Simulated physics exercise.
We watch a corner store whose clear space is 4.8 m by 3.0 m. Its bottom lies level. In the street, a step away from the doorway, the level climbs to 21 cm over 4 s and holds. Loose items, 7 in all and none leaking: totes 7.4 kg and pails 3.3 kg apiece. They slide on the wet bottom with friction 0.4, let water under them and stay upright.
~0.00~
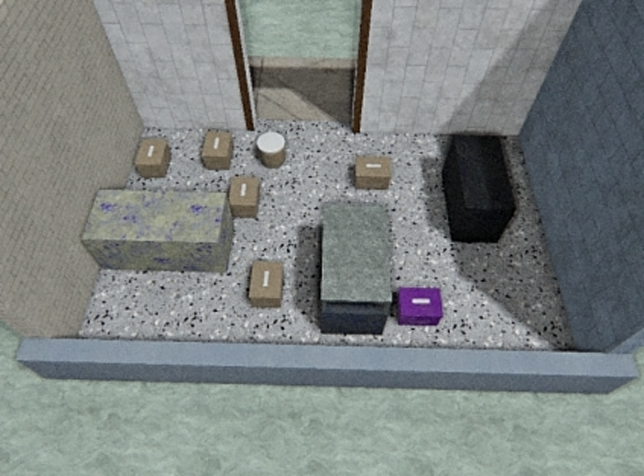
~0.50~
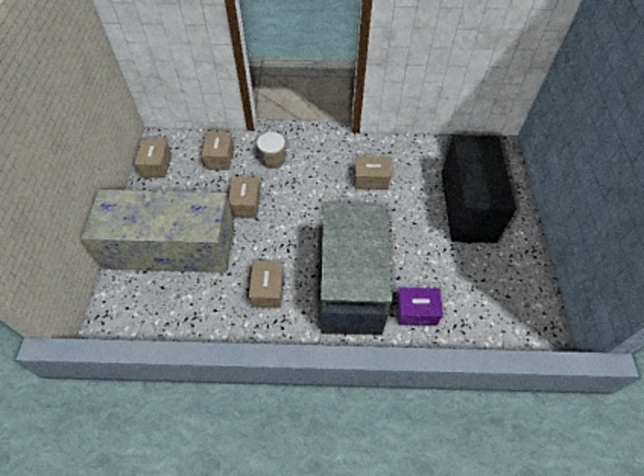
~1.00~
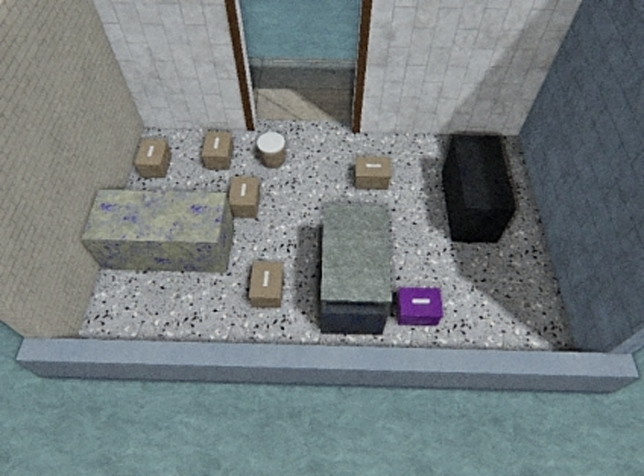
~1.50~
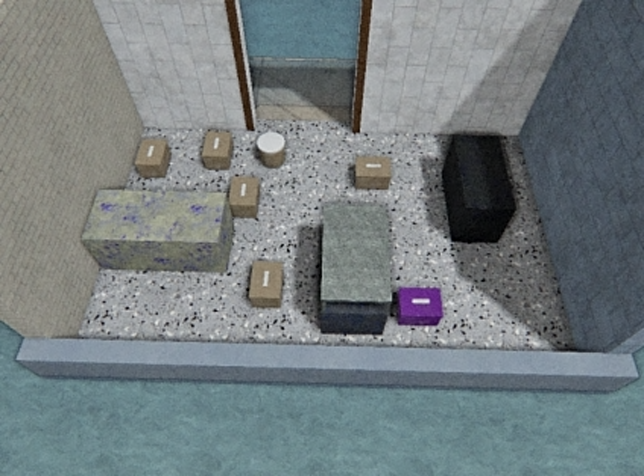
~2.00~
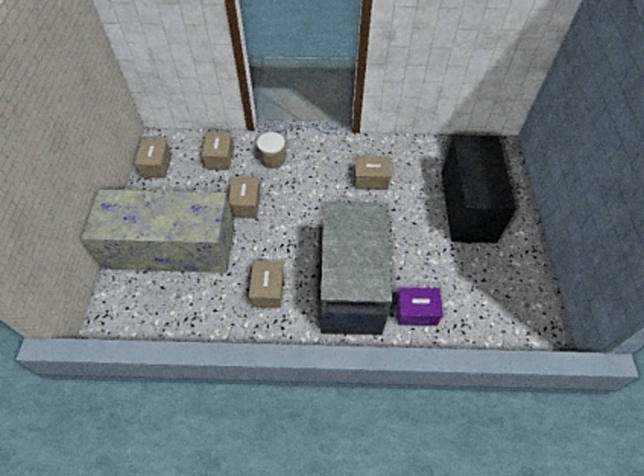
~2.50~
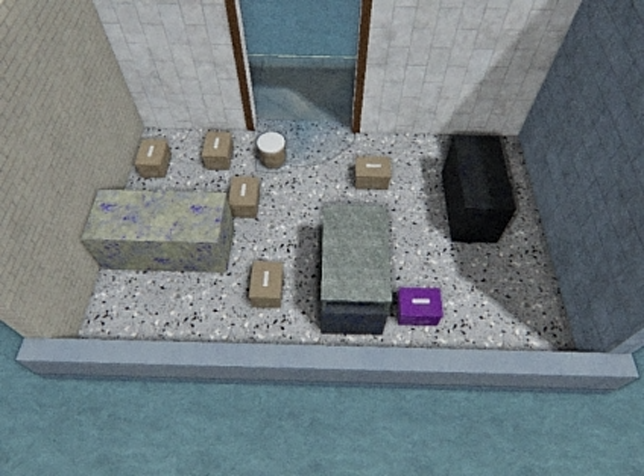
We see a small store with tan boxes, a purple tote, a pale pail and larger blocks, all staying still, while water outside turns bluer, covers the doorway threshold and wets a patch of speckled floor just inside.
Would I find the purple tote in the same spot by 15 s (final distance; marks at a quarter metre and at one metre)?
Purple tote is nudged along.
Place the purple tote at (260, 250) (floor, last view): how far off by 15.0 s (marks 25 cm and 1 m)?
It gets carried off.
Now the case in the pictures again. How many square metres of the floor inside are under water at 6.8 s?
About 11.5 m2.
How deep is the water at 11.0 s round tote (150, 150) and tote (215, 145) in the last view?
Roughly 7 and 8 cm.
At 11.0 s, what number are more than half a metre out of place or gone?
I count 4.
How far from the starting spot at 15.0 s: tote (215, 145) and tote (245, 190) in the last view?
In that order: 50 cm, 140 cm.
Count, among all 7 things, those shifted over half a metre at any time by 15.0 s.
7 of them.
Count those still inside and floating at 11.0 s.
At that moment 7.
After 3.5 s the purple tote is near (421, 302), 0.0 m from its start, aground; 0 afloat.
After 6.8 s the purple tote is near (421, 302), 0.0 m from its start, aground; 2 afloat.
After 11.0 s the purple tote is near (407, 281), 0.2 m from its start, afloat; 7 afloat.
After 15.0 s the purple tote is near (434, 251), 0.6 m from its start, afloat; 7 afloat.
